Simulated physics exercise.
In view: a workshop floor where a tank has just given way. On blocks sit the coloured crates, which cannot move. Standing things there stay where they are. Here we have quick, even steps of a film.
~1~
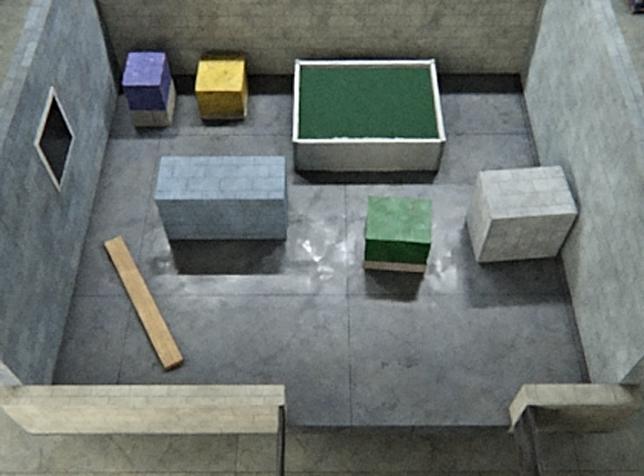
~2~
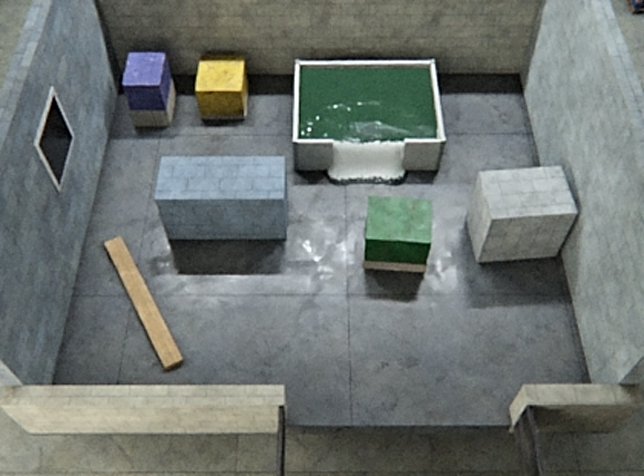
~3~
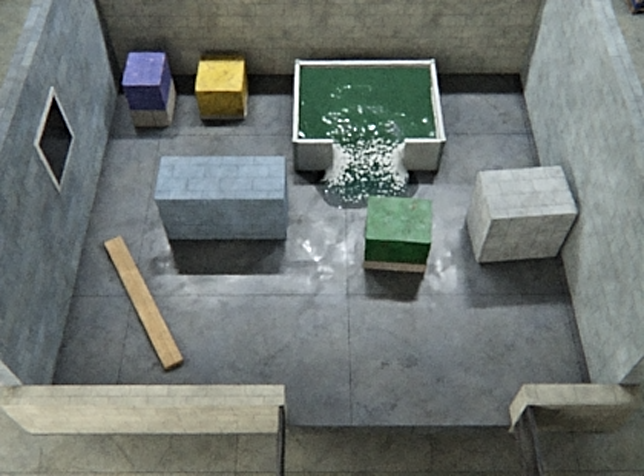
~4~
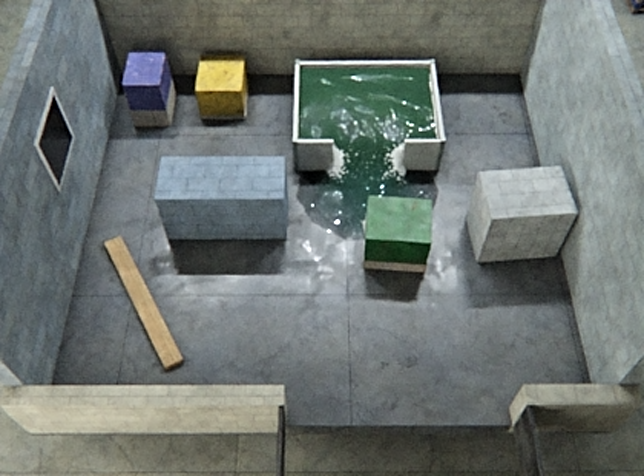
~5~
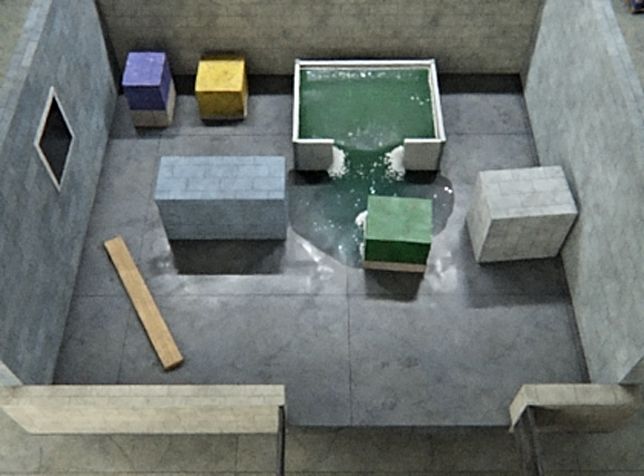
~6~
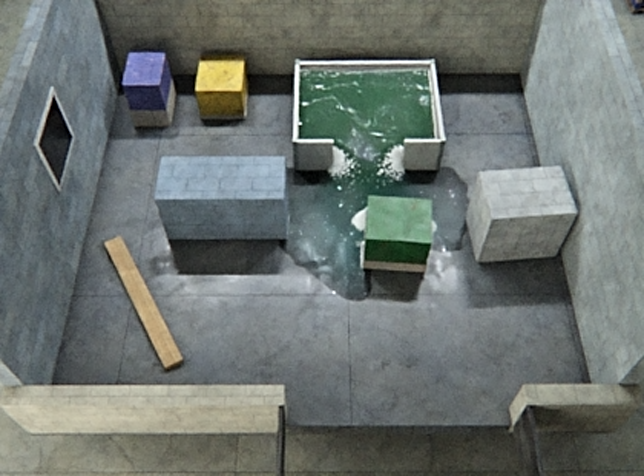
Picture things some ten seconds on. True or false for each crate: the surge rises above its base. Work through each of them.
Blue crate: False; yellow crate: False; green crate: True.
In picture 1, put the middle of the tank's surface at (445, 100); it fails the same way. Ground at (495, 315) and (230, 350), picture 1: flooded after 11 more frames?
First point soaked, second point untouched.
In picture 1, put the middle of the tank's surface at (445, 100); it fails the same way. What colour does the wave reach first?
My pick is the green one.
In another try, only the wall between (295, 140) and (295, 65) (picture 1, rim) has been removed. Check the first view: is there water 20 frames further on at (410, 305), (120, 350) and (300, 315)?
So it's nothing at the first, liquid at the second and nothing at the third.
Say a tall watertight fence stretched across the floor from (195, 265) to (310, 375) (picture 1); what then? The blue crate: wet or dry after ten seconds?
Looking at it, the blue one is left alone in the end.
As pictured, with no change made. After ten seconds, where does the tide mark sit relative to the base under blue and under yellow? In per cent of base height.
The first reaches around 20 in a hundred, the second around 70.
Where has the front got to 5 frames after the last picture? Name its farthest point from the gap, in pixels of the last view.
Approximate pixel: (304, 407).
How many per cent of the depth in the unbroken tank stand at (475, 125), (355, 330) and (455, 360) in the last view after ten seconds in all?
Roughly 8 per cent, 4 per cent and 4 per cent.
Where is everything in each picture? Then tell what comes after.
In the first frame, the open tank at (367, 103) is whole and still.
In the second frame, water pours out at (367, 160) and has run to (330, 174).
In the third frame, the front is at (334, 202), out from the gap at (367, 161).
In the fourth frame, water pours out at (367, 161) and has run to (347, 234).
In the fifth frame, the front is at (352, 262), out from the gap at (367, 160).
In the sixth frame, water pours out at (367, 160) and has run to (353, 294).
A moment on, water covers 20 % of the floor; the blue crate not reached, the yellow crate not reached, the green crate water round its plinth.
Next, water covers 45 % of the floor; the blue crate not reached, the yellow crate not reached, the green crate water round its plinth.
Then, water covers 55 % of the floor; the blue crate not reached, the yellow crate not reached, the green crate water round its plinth.
Later, water covers 75 % of the floor; the blue crate water round its plinth, the yellow crate water round its plinth, the green crate water round its plinth.
In the end, water covers 95 % of the floor; the blue crate stayed above the water, the yellow crate stayed above the water, the green crate was topped.
